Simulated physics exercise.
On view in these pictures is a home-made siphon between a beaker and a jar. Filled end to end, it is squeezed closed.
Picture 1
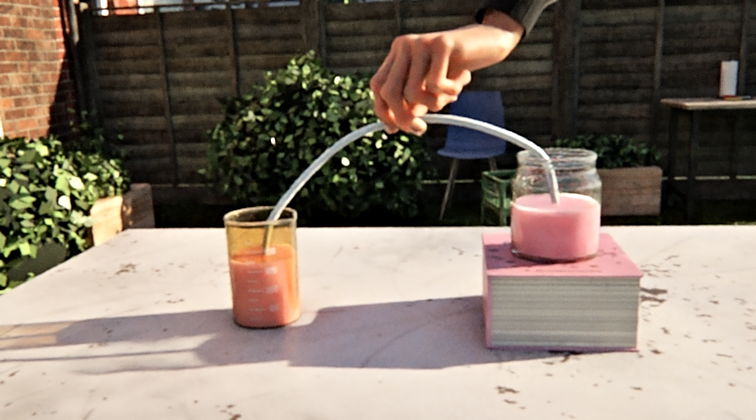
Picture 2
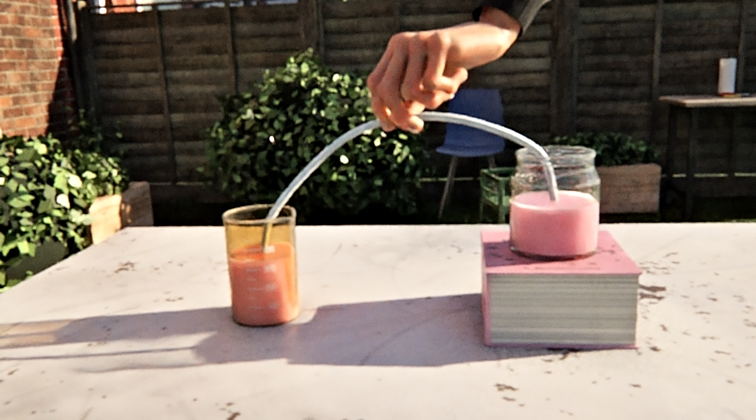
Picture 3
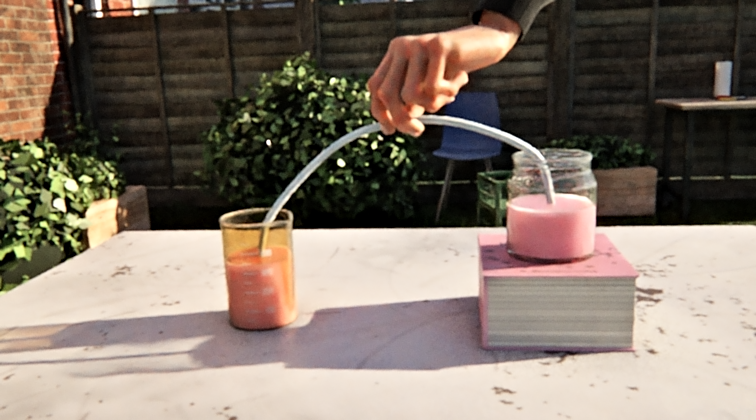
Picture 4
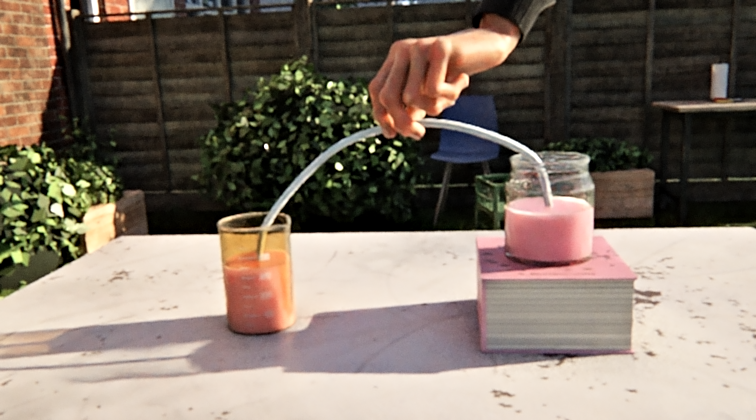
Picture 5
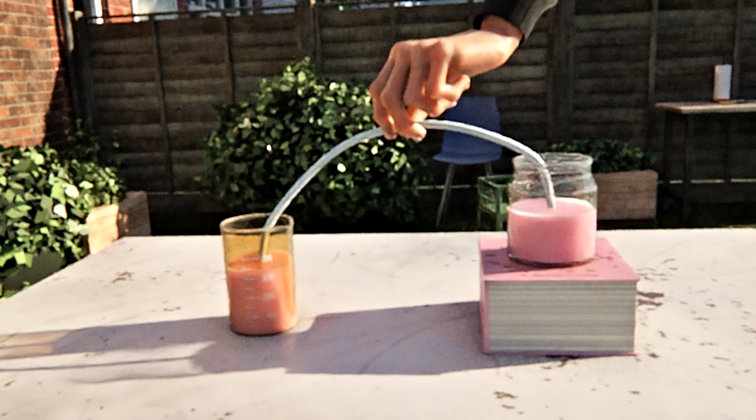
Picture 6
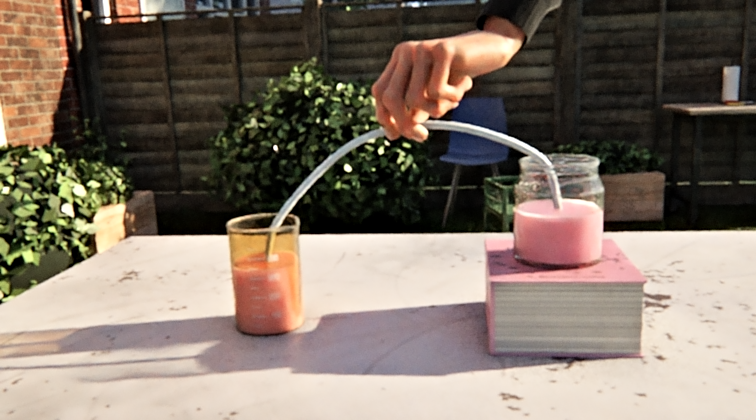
A hand holds a curved hose between a beaker and a raised jar, barely moving.
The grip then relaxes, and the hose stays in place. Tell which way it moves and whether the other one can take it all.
Flow: To the left; taker: Holds it all.
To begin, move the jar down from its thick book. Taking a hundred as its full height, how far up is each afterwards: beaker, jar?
First 50 per cent, then 55 per cent.
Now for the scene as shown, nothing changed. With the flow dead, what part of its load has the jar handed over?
Roughly 50 per cent.
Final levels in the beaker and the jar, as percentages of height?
Roughly 90 % and 25 %.
Shortly, the beaker is about two thirds full; the jar is about a third full.
Then, the beaker is about three quarters full; the jar is about a quarter full.
At the finish, the beaker is nearly full; the jar is about a quarter full; the two surfaces are level.
